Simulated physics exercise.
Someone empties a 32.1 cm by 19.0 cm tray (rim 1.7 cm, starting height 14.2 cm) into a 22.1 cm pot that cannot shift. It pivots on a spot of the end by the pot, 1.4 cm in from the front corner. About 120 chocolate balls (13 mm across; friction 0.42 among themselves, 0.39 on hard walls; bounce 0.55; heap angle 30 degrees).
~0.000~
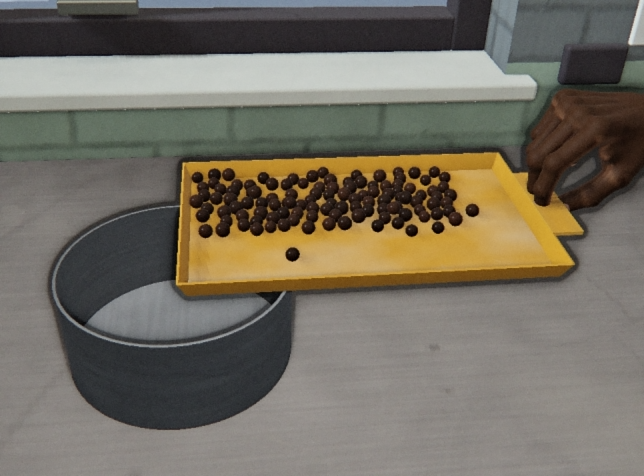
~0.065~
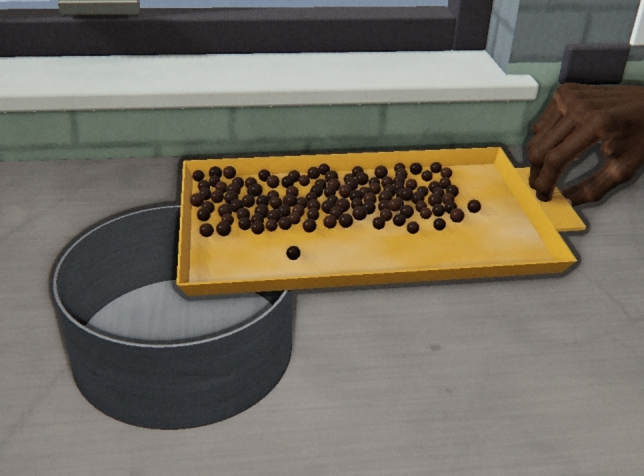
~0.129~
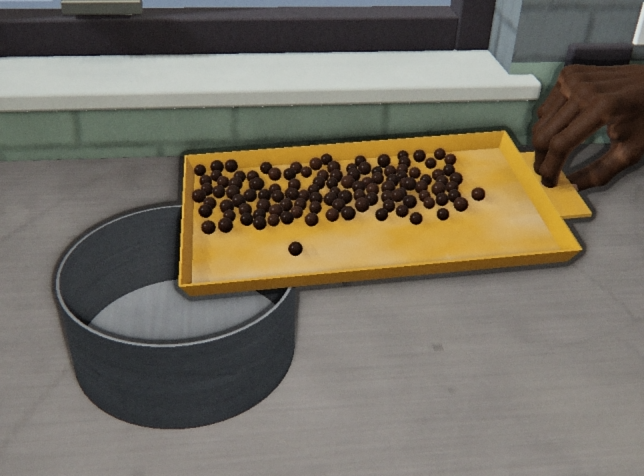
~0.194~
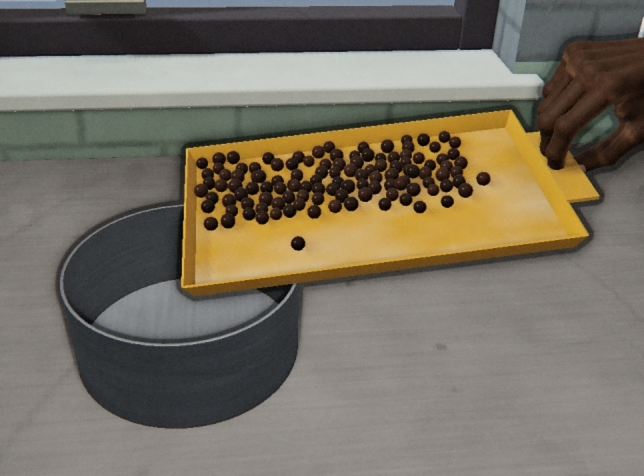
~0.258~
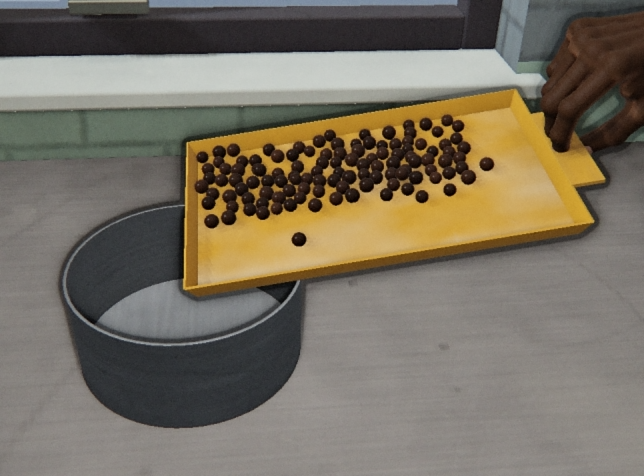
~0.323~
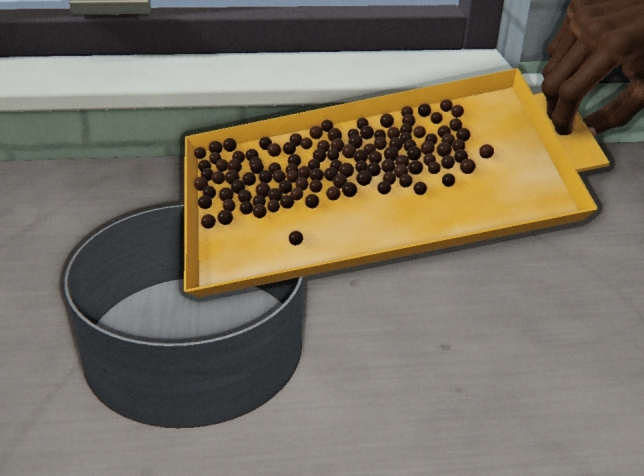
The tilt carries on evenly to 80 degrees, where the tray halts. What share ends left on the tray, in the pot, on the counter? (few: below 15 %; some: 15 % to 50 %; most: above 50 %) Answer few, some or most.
Tray: Few, pot: Some, counter: Most.
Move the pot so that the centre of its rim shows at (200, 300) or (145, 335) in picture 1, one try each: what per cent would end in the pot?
About 95 and 100 per cent.
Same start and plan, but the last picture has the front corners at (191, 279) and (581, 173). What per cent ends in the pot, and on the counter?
Pot 95, counter 5.
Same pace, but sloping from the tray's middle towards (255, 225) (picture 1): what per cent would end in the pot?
About 95 per cent.
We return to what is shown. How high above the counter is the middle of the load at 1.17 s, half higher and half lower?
About 18 cm.
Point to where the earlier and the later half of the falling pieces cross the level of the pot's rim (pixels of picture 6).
First near (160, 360), later near (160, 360).
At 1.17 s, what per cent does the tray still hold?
About 75 per cent.
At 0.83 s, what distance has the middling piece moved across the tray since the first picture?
Roughly 14 cm.
Then, at 0.83 s, tilt 46 degrees; the tray holds 90 %, the pot 0 %.
Then, at 1.17 s, tilt 67 degrees; the tray holds 75 %, the pot 10 %.
After 1.60 s, tilt 80 degrees; the tray holds 5 %, the pot 30 %.
By 3.0 s all is still; tray 0 %, pot 30 %, counter 70 %.
